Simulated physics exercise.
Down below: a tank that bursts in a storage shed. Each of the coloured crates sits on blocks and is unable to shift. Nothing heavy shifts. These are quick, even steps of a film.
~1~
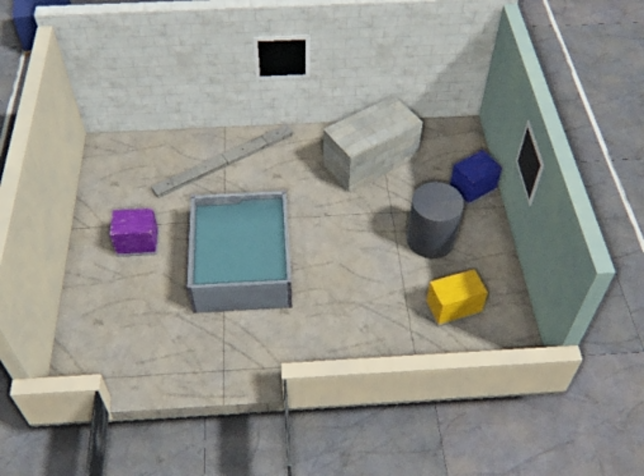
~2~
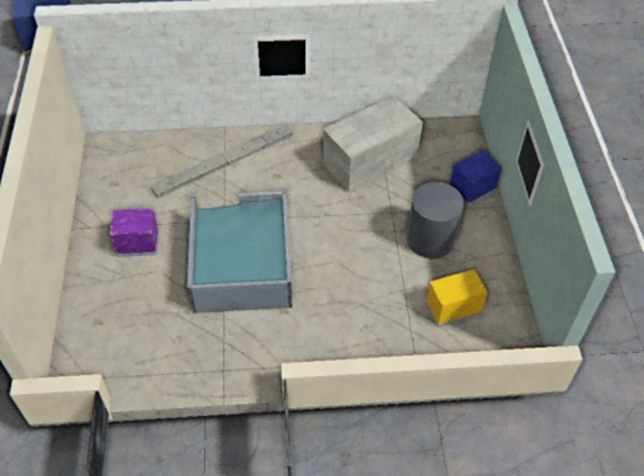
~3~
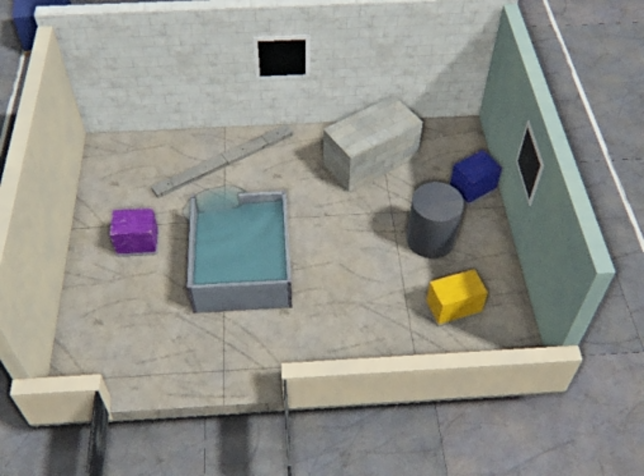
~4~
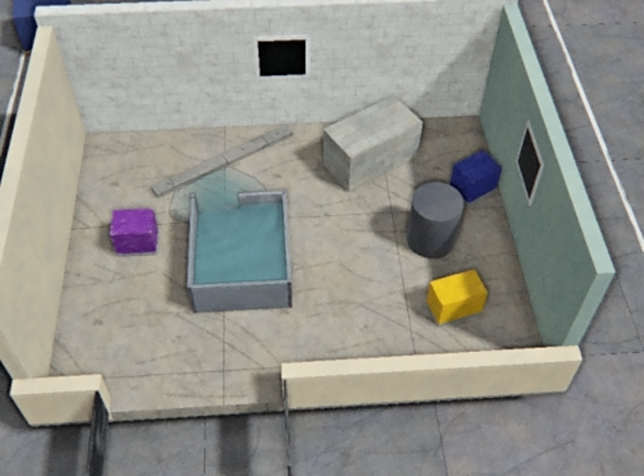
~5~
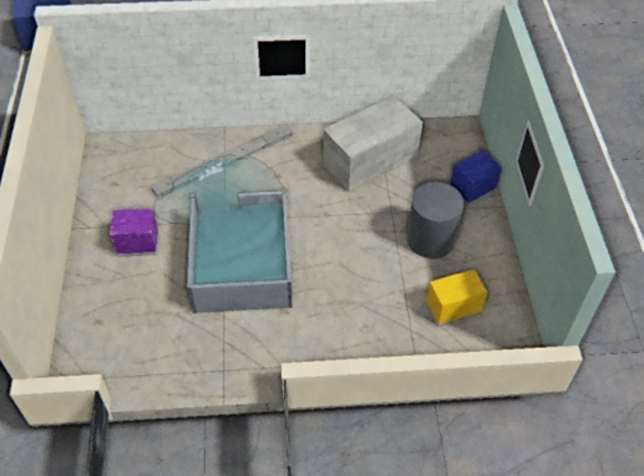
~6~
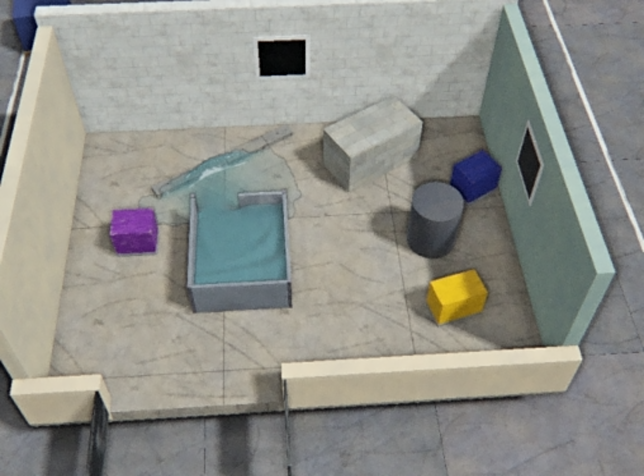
Water pours from the far side of a grey tank and spreads across the floor.
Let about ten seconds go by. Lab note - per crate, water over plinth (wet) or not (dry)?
The purple crate has water on it afterwards. The blue crate has water on it afterwards. The yellow crate has no water on it afterwards.
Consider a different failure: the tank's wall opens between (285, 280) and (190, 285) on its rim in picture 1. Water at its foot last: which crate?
The crate marked purple.
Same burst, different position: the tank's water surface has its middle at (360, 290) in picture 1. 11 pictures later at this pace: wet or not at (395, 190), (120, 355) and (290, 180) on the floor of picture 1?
First drenched; next unwetted; last drenched.
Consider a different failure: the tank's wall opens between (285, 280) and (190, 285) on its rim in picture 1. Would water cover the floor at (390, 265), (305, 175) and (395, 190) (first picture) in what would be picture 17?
Those three places would be still unsoaked, still unsoaked and still unsoaked, in that order.
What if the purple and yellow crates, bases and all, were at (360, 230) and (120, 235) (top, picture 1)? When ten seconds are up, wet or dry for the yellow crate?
I'd say the yellow crate gets flooded.
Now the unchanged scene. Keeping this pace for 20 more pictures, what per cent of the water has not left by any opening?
About 100 per cent.
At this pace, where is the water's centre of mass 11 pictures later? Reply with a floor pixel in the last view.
I'd say near (230, 214).
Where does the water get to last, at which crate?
My answer is the yellow-painted one.
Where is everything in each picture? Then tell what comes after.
The first frame shows the tank at (239, 240) is whole and still.
In the second frame, water pours out on the tank's far side and has run to a hidden place.
In the third frame, water pours out on the tank's far side and has run to (232, 189).
In the fourth frame, water pours out on the tank's far side and has run to (229, 170).
In the fifth frame, water pours out on the tank's far side and has run to (248, 160).
In the sixth frame, water pours out on the tank's far side and has run to (267, 150).
A moment on, water covers 20 % of the floor; the purple crate not reached, the blue crate not reached, the yellow crate not reached.
Next, water covers 30 % of the floor; the purple crate water round its plinth, the blue crate not reached, the yellow crate not reached.
Then, water covers 35 % of the floor; the purple crate water round its plinth, the blue crate not reached, the yellow crate not reached.
Later, water covers 55 % of the floor; the purple crate water round its plinth, the blue crate water round its plinth, the yellow crate not reached.
In the end, water covers 85 % of the floor; the purple crate was topped, the blue crate was topped, the yellow crate stayed above the water.
